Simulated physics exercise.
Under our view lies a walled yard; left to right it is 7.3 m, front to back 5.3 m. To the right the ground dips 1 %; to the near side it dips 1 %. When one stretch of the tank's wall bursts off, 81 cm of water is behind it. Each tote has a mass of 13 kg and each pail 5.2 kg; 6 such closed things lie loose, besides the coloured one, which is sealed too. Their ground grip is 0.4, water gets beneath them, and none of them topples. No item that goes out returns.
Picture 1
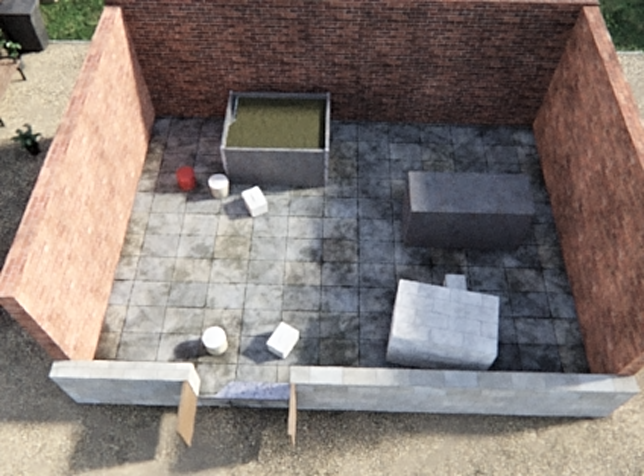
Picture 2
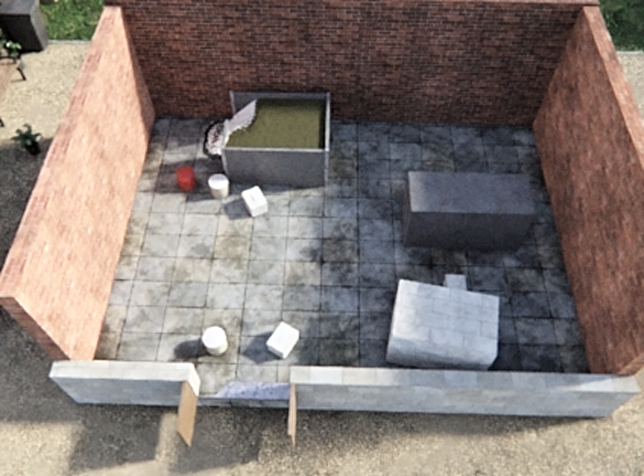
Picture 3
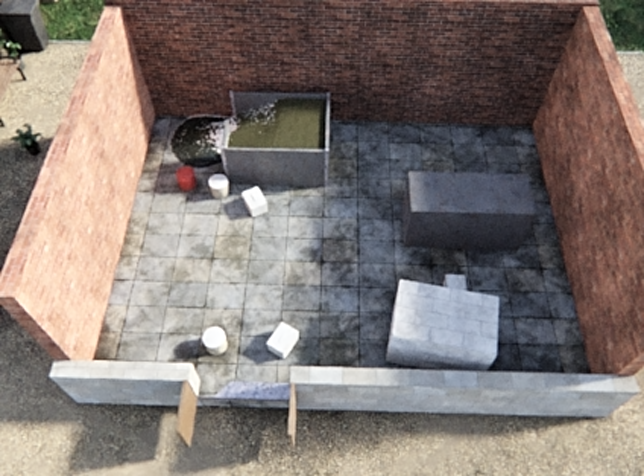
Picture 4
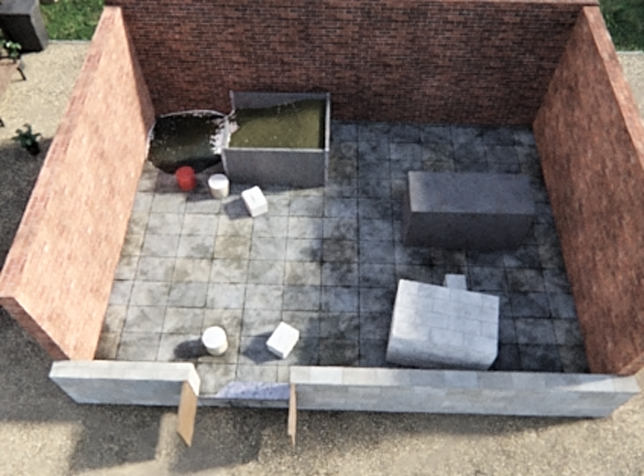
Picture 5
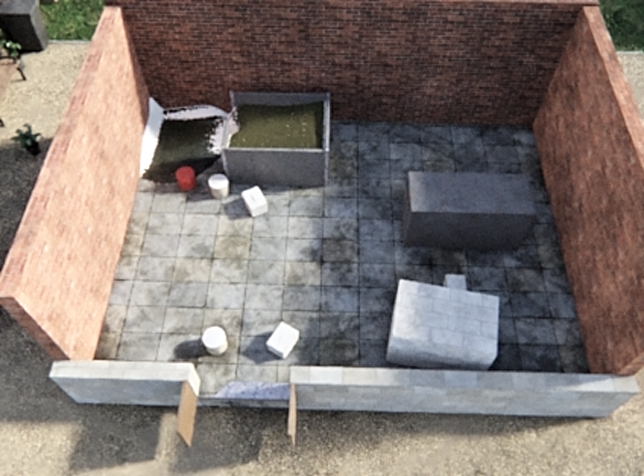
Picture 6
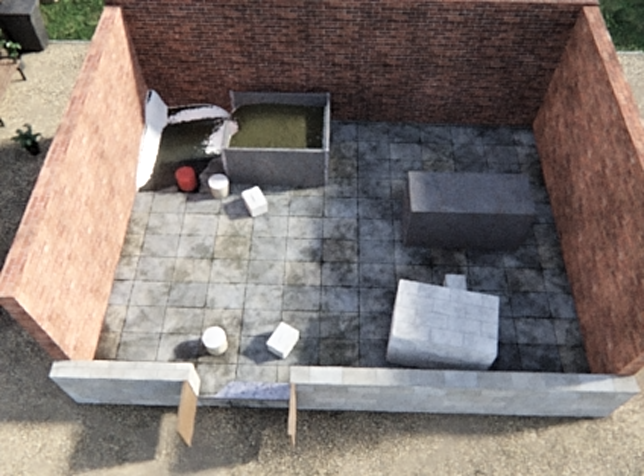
A brick-walled yard held a tank of murky water, which burst out through its left side, spread across the paving and splashed up the left wall, while the red pail and white containers stayed still.
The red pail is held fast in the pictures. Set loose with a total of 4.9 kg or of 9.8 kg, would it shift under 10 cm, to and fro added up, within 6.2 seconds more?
It's going to move too far regardless.
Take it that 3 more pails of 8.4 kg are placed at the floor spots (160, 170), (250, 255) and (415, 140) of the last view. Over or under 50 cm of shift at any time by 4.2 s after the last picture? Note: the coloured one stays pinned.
Results, in sequence: Exceeded / not exceeded / not exceeded.
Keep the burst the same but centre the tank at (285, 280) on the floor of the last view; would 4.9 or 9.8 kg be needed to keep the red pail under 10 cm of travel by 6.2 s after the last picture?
So then both weights fall short.
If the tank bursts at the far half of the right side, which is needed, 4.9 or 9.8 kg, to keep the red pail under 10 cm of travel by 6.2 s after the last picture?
Under that change, the lighter pick does it.
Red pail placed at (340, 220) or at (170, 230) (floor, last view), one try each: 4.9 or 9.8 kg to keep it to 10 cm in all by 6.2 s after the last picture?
First spot: Light mass works; second spot: No mass works.
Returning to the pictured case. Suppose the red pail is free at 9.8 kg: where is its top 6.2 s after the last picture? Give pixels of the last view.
Position estimate: Around (212, 180).
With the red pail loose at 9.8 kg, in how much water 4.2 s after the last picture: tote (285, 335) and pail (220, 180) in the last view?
I'd put it at 7 cm and 1 cm respectively.
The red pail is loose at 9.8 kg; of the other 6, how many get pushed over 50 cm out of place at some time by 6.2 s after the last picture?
Result: 2.
Then, 0.6 s after the last picture the red pail would be 0 cm from its start with 4.9 kg and 0 cm from its start with 9.8 kg; 1 cm of water round it then.
Then, 2.3 s after the last picture the red pail would be 55 cm from its start with 4.9 kg and 51 cm from its start with 9.8 kg; 4 cm of water round it then.
Then, 4.2 s after the last picture the red pail would be 55 cm from its start with 4.9 kg and 51 cm from its start with 9.8 kg; 3 cm of water round it then.
Then, 6.2 s after the last picture the red pail would be 55 cm from its start with 4.9 kg and 51 cm from its start with 9.8 kg; 2 cm of water round it then.
